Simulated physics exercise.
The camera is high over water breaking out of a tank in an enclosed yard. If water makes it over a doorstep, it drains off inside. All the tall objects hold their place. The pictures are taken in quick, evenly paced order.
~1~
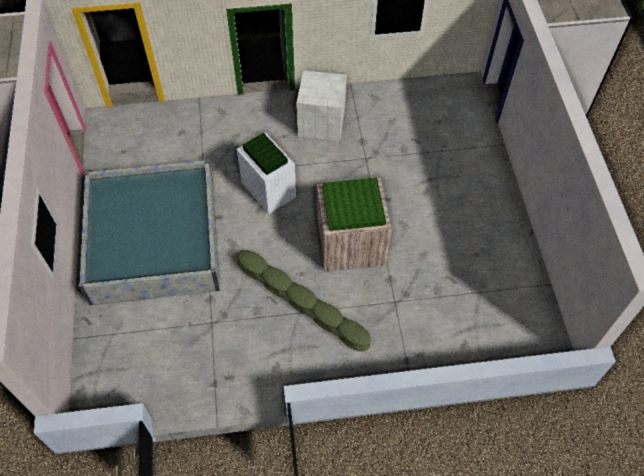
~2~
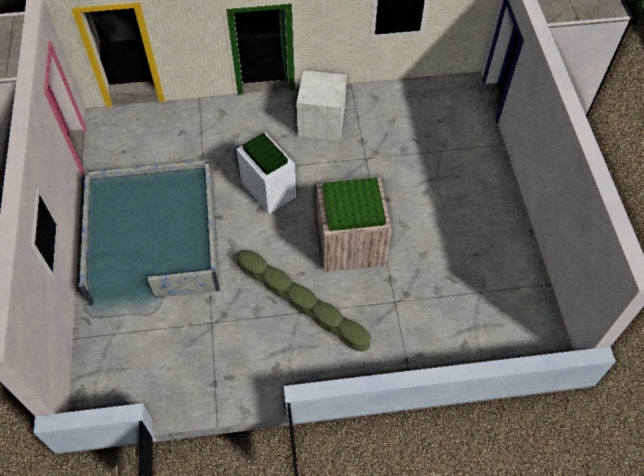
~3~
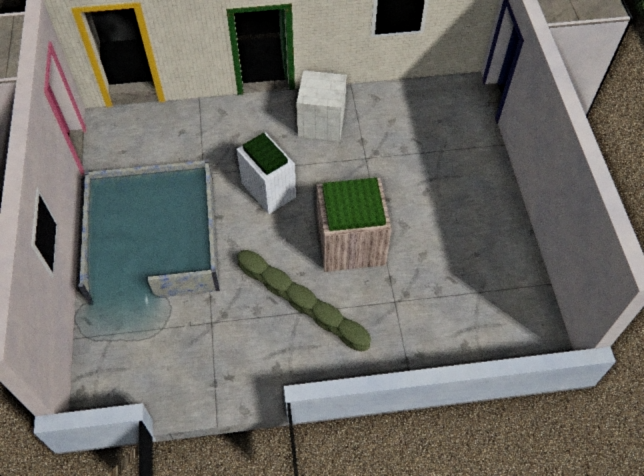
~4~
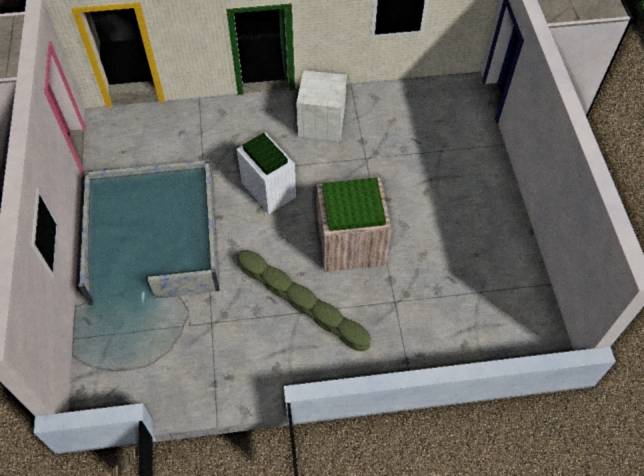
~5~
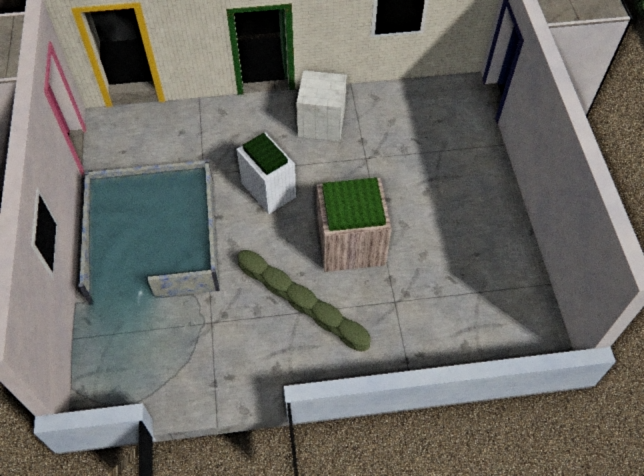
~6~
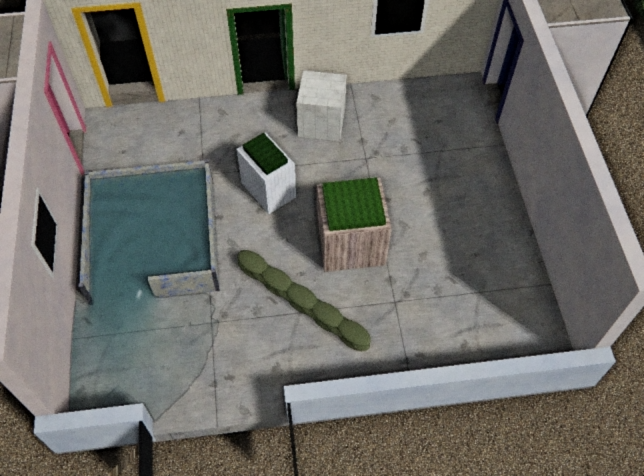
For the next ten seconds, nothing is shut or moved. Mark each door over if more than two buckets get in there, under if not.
Yellow door - under; pink door - under; green door - under; blue door - under.
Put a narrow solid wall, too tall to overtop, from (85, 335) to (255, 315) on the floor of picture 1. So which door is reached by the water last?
That would be the blue one.
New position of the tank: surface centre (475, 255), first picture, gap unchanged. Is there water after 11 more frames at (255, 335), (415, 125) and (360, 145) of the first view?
Points in turn: Inundated; not reached; not reached.
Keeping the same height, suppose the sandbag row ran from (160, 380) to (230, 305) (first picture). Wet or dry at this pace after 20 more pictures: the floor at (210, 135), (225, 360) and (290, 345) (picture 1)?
Parched, soaked, soaked.
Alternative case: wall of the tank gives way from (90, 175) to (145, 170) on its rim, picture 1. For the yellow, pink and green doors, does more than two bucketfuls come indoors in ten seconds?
The yellow door falls short, the pink door ends up above, and the green door ends up above.
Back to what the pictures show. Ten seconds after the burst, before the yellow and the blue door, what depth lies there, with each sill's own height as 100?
I'd put the first at close to 10 per cent and the second at close to 60 per cent.
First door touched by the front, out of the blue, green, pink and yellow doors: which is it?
If you ask me, it's the pink door.
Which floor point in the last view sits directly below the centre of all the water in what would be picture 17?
It's close to (143, 288).
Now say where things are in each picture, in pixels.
In the first frame, the tank at (148, 223) is whole and still.
In the second frame, water pours out at (122, 294) and has run to (91, 309).
In the third frame, the front is at (150, 332), out from the gap at (122, 294).
In the fourth frame, the front is at (154, 356), out from the gap at (123, 294).
In the fifth frame, water pours out at (122, 294) and has run to (131, 399).
In the sixth frame, the front is at a hidden place, out from the gap at (122, 294).
A moment on, water covers 10 % of the floor; the yellow door not reached, the pink door not reached, the green door not reached, the blue door not reached.
Next, water covers 10 % of the floor; the yellow door not reached, the pink door not reached, the green door not reached, the blue door not reached.
Then, water covers 25 % of the floor; the yellow door not reached, the pink door not reached, the green door not reached, the blue door not reached.
Later, water covers 35 % of the floor; the yellow door not reached, the pink door wet at the sill, nothing in, the green door not reached, the blue door not reached.
In the end, water covers 60 % of the floor; the yellow door wet at the sill, nothing in, the pink door wet at the sill, nothing in, the green door not reached, the blue door wet at the sill, nothing in.
